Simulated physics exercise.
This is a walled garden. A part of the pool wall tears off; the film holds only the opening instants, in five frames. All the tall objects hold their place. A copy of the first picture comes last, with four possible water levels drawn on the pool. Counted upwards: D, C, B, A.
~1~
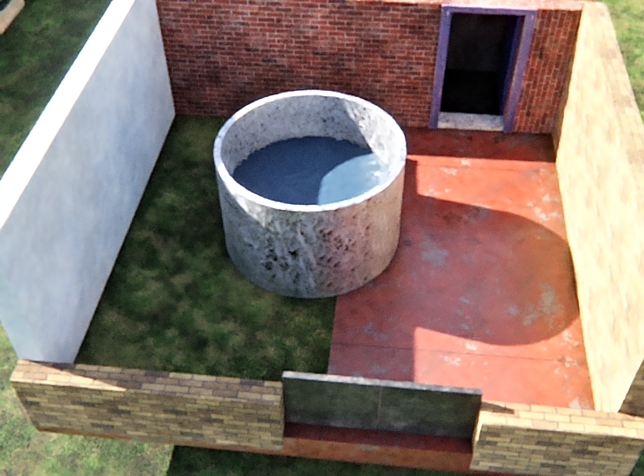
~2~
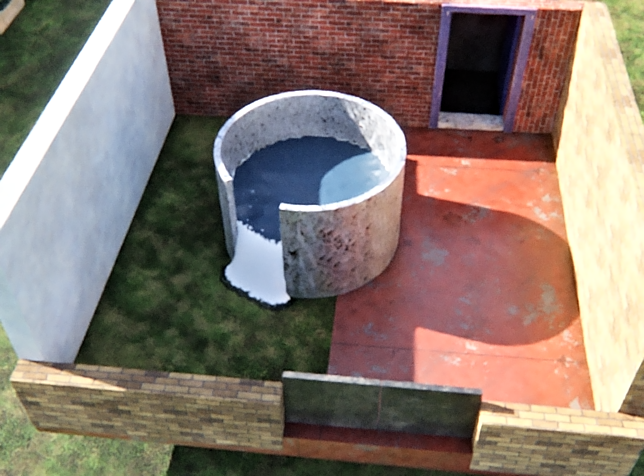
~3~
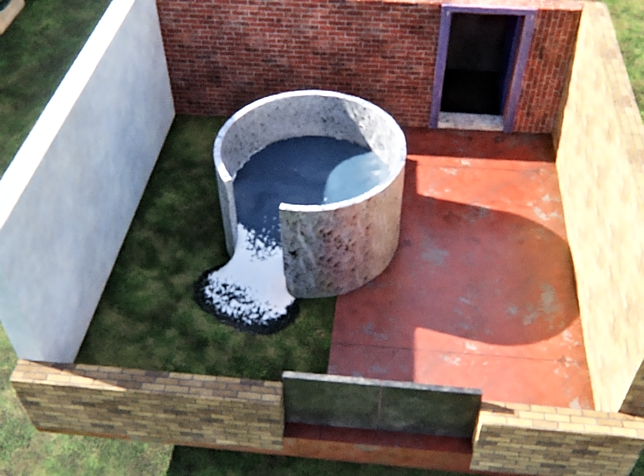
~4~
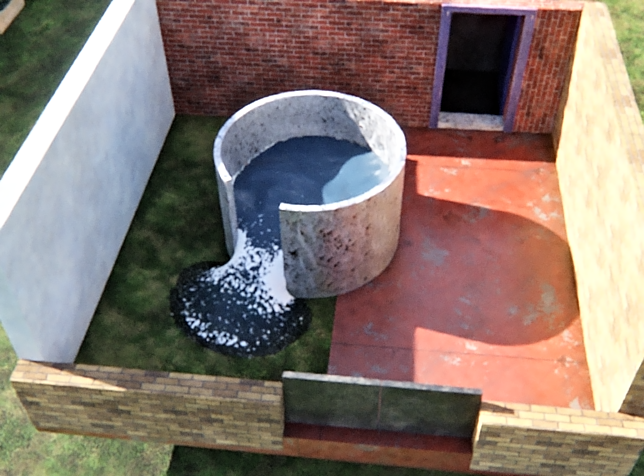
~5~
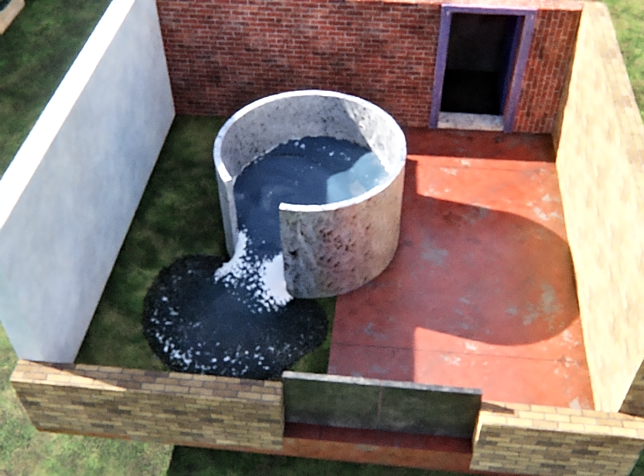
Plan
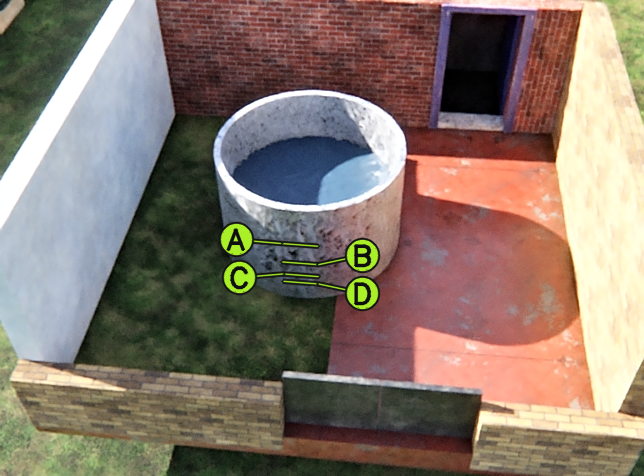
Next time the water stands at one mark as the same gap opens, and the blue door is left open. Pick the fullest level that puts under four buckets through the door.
A.
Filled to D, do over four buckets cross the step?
No, that is safe.
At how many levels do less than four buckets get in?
All four.
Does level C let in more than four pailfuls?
No.
On the marked copy, A at (299, 244); B at (300, 263); C at (300, 275); D at (301, 282); from the bottom up D, C, B, A.
For level A, a splash gets over, under a bucket.
For level B, nothing gets over.
For level C, nothing gets over.
For level D, nothing gets over.
